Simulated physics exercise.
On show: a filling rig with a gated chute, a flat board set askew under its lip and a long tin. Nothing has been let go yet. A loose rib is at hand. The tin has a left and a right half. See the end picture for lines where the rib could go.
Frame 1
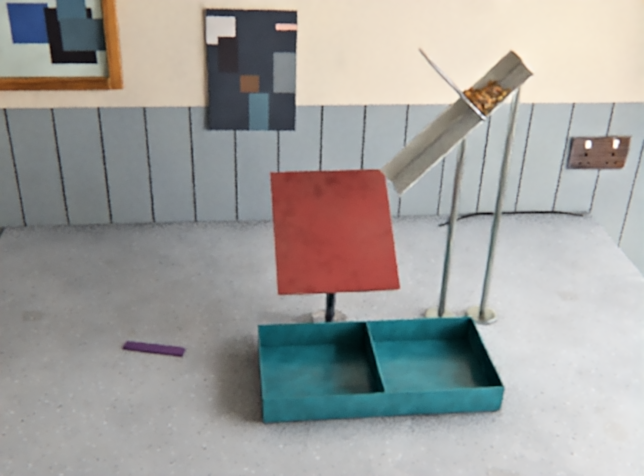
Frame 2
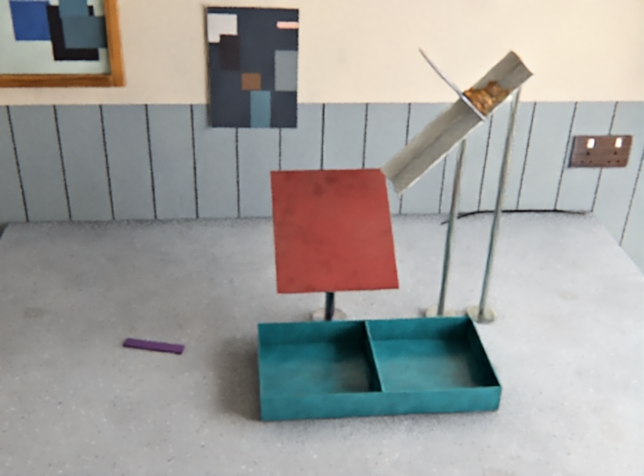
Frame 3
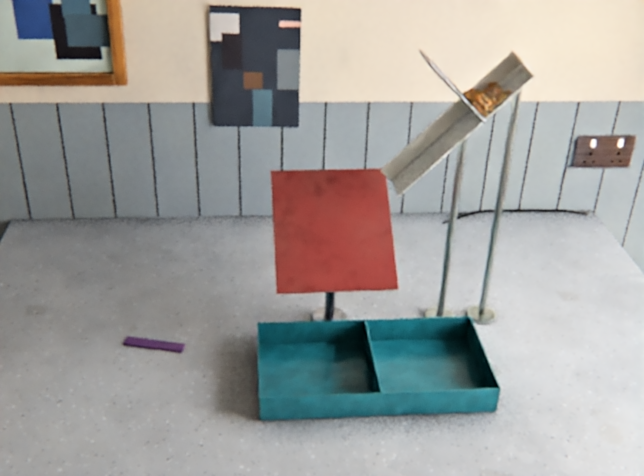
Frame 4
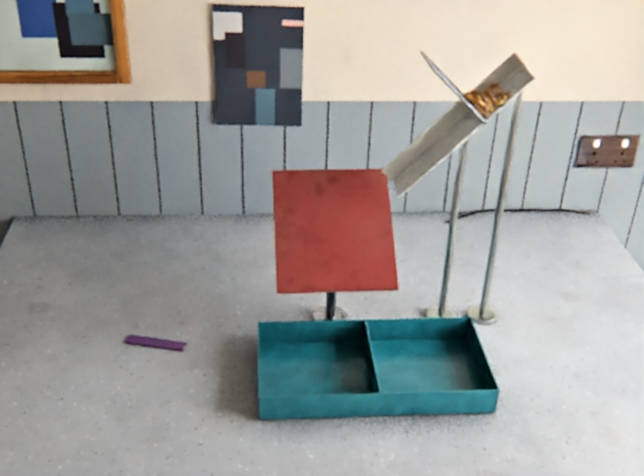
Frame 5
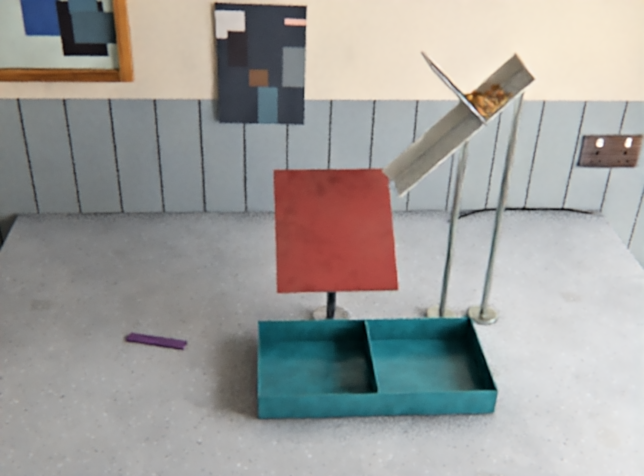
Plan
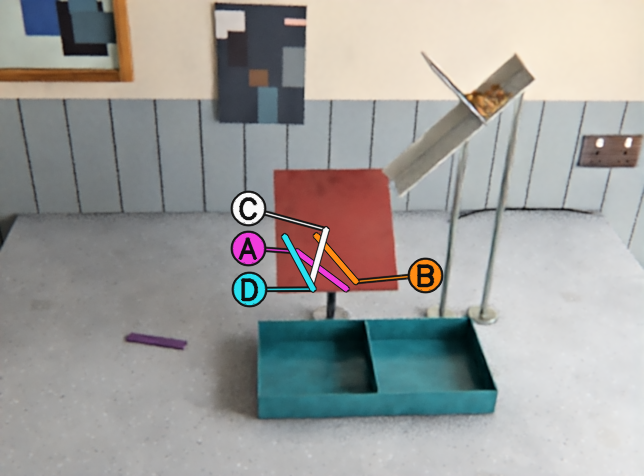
To begin with, a batch of small golden-brown pieces sits behind the gate of a sloping chute, above a tilted red board and a teal tin divided in two, with a purple strip lying to the left. The viewpoint then drifts very slightly, while everything on the table stays still throughout.
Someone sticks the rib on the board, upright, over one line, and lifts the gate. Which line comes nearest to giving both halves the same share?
A.
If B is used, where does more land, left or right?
Right.
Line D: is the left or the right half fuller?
The left half.
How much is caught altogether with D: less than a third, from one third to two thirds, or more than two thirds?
More than two thirds.
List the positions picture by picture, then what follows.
Load behind the gate at (486, 96), round wooden beads; lip of the chute at (396, 189), sloping fairly steeply, in the first picture.
Middle of the board at (333, 228), tilted fairly steeply; middle of its low edge at (339, 291); of its high edge at (328, 169), in the second picture.
Front corners of the tin at (260, 398) and (500, 388); front end of its middle wall at (382, 393), in the third picture.
Middle of the load at (487, 99); lip at (396, 190), in the fourth picture.
Middle of the load at (488, 100); lip at (397, 190), in the fifth picture.
On the marked copy, line A from (296, 251) to (346, 288); line B from (316, 235) to (355, 281); line C from (326, 229) to (310, 285); line D from (284, 236) to (313, 289).
For line A, of what is caught, about half in the left half, about half in the right.
For line B, of what is caught, a small part in the left half, most in the right.
For line C, of what is caught, most in the left half, a small part in the right.
For line D, of what is caught, nearly all in the left half, a small part in the right.
